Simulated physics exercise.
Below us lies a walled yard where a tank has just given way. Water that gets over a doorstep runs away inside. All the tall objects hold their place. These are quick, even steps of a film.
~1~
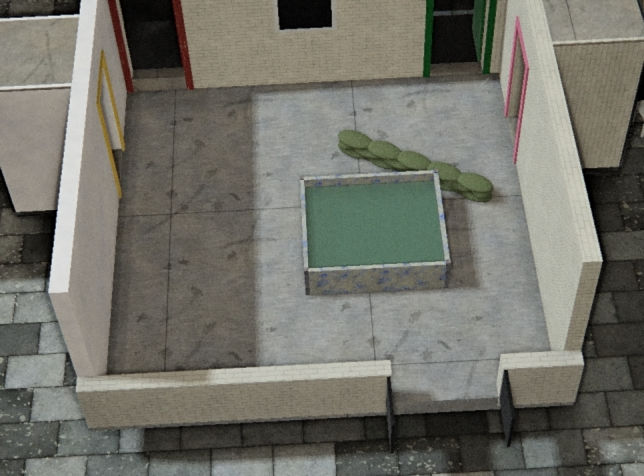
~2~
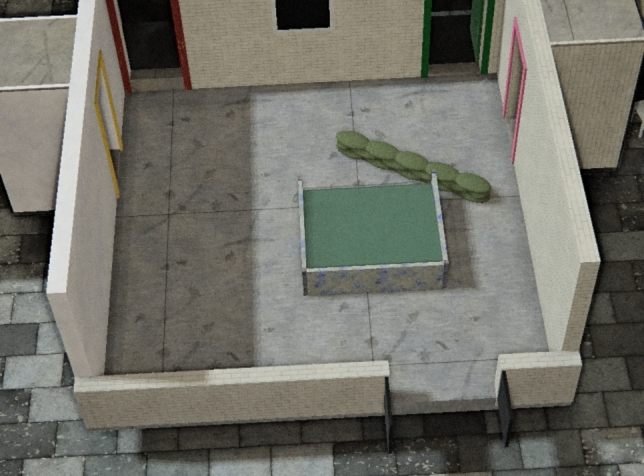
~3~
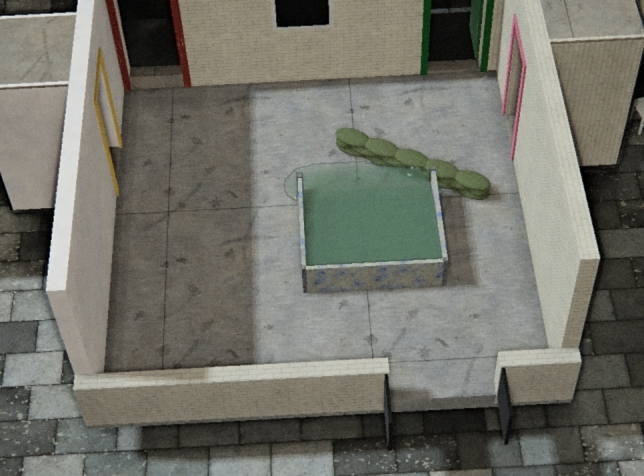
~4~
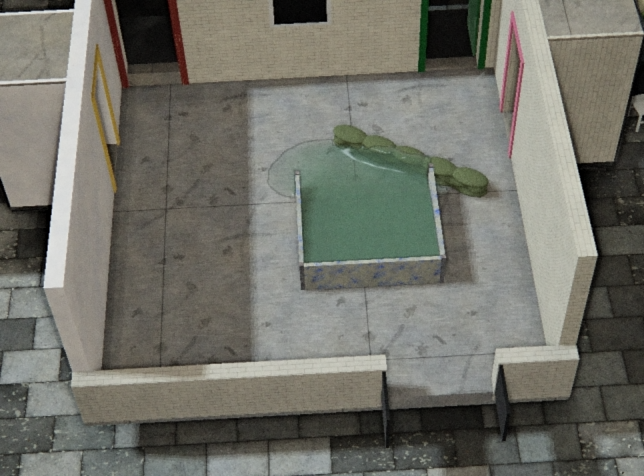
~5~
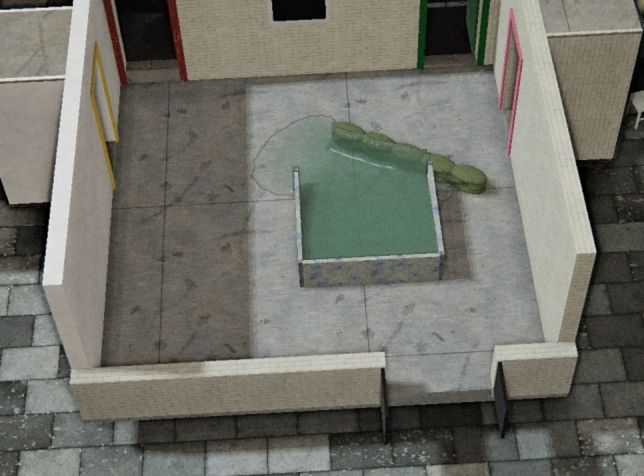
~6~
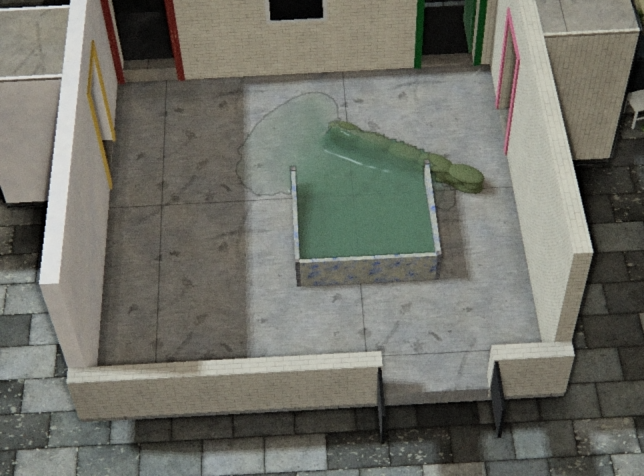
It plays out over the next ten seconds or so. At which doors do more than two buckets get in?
In the end: The red door stays under that; the yellow door takes more than that; the pink door stays under that; the green door stays under that.
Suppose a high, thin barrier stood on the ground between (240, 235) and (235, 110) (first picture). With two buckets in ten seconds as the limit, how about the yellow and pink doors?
My reading: Yellow door lets less in, pink door floods.
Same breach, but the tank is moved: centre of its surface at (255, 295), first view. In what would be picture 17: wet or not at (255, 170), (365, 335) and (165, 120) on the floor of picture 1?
As listed: Flooded, free of water, covered.
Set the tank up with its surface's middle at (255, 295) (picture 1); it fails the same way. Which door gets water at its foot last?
It is the pink-painted one.
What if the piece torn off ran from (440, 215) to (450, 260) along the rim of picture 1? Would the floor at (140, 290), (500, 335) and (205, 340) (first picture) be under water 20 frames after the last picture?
In turn: Not flooded, flooded, not flooded.
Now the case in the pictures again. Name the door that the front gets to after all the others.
Last comes the one in pink.
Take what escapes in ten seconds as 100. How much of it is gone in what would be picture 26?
About 35 per cent.
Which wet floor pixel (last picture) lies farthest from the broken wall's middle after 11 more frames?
I would point to (118, 83).
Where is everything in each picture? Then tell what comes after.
Still water in the tank at (373, 223), in the first frame.
Water pours out on the tank's far side and has run to a hidden place, in the second frame.
The front is at (291, 180), out from the gap on the tank's far side, in the third frame.
Water pours out on the tank's far side and has run to (288, 155), in the fourth frame.
The front is at (300, 124), out from the gap on the tank's far side, in the fifth frame.
Water pours out on the tank's far side and has run to (303, 99), in the sixth frame.
A moment on, water covers 15 % of the floor; the red door not reached, the yellow door not reached, the pink door not reached, the green door not reached.
Next, water covers 30 % of the floor; the red door wet at the sill, nothing in, the yellow door not reached, the pink door not reached, the green door not reached.
Then, water covers 40 % of the floor; the red door under two buckets in, the yellow door over two buckets in, the pink door not reached, the green door wet at the sill, nothing in.
Later, water covers 65 % of the floor; the red door under two buckets in, the yellow door over two buckets in, the pink door wet at the sill, nothing in, the green door wet at the sill, nothing in.
In the end, water covers 90 % of the floor; the red door under two buckets in, the yellow door far over two buckets in, the pink door under two buckets in, the green door wet at the sill, nothing in.
